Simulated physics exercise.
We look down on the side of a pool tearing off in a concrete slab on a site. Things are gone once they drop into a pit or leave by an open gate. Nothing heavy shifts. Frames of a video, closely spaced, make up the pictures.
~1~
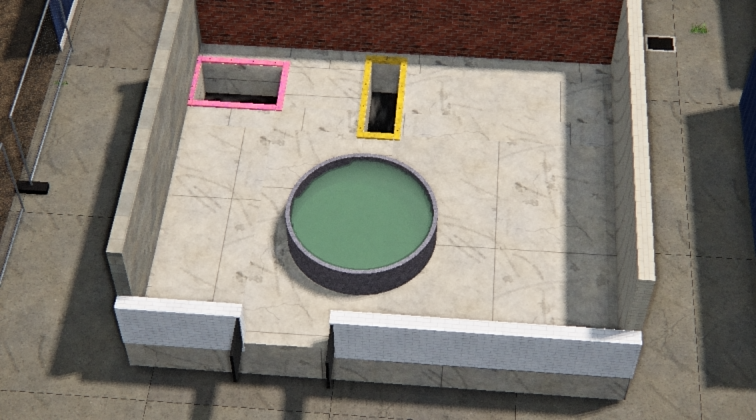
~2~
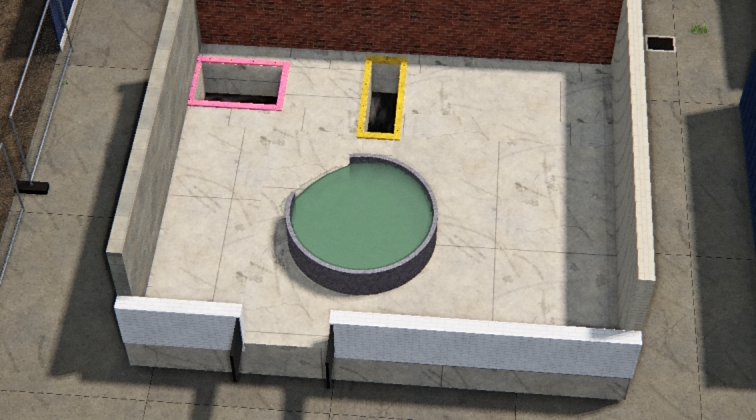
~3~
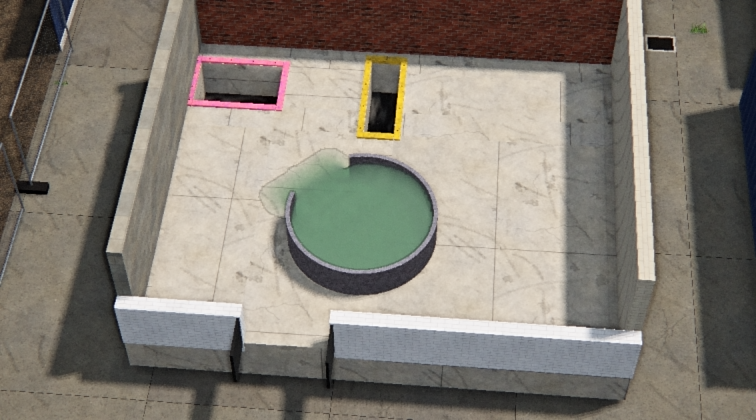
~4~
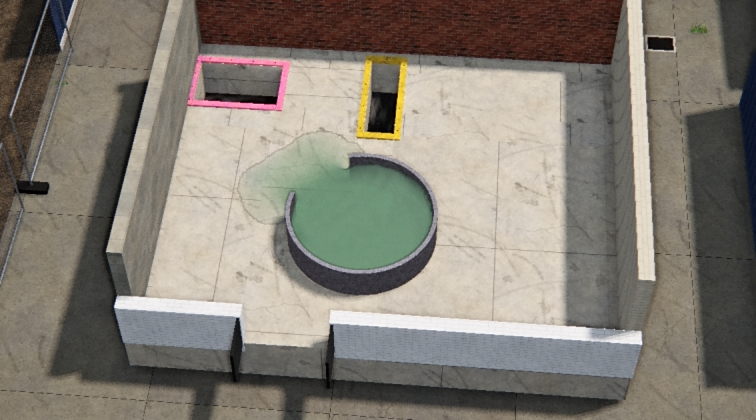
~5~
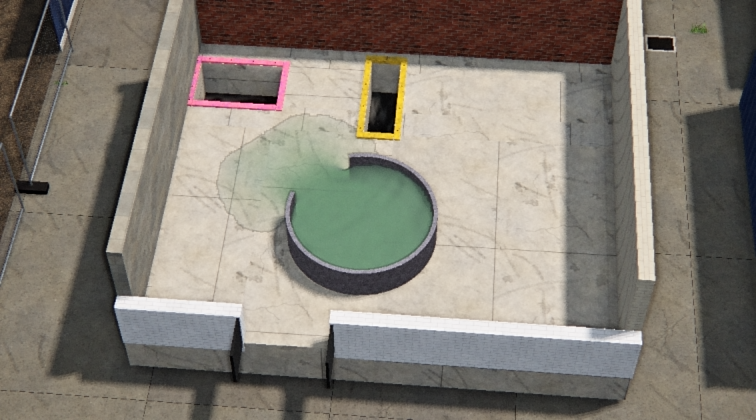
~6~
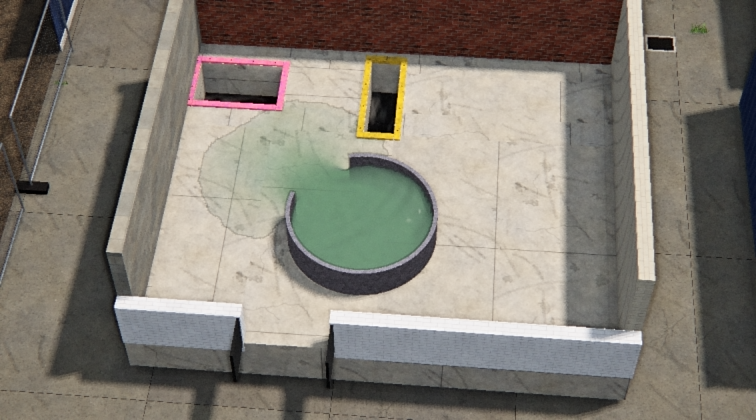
A round pool of green water opening at its upper left rim, the water pouring out and spreading across the pale concrete.
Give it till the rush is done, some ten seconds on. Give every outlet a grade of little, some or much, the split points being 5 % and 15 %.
Grades: Gate - little; yellow pit - little; pink pit - much.
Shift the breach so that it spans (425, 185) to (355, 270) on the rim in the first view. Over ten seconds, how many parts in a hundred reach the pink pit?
Near 2 per cent for pink.
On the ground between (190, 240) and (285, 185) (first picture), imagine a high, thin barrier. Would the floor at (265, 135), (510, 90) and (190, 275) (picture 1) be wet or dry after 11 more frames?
In order: Wet; dry; wet.
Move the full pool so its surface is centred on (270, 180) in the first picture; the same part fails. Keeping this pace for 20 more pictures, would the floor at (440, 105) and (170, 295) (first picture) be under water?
Spared, submerged.
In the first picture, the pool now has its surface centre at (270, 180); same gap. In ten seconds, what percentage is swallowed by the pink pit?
Within ten seconds the pink pit takes 55 percent of the total.
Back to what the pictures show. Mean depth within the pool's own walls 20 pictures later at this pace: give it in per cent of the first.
Near 42 in a hundred.
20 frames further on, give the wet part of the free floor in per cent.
That works out at 30 %.
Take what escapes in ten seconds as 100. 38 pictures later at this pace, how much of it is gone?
Roughly 80 percent.
A moment on, water covers 20 % of the floor; the gate 0 %, the yellow pit 0 %, the pink pit 3 %.
Next, water covers 25 % of the floor; the gate 0 %, the yellow pit 0 %, the pink pit 10 %.
Then, water covers 30 % of the floor; the gate 0 %, the yellow pit 0 %, the pink pit 22 %.
Later, water covers 35 % of the floor; the gate 0 %, the yellow pit 1 %, the pink pit 36 %.
In the end, water covers 50 % of the floor; the gate 1 %, the yellow pit 1 %, the pink pit 44 %.
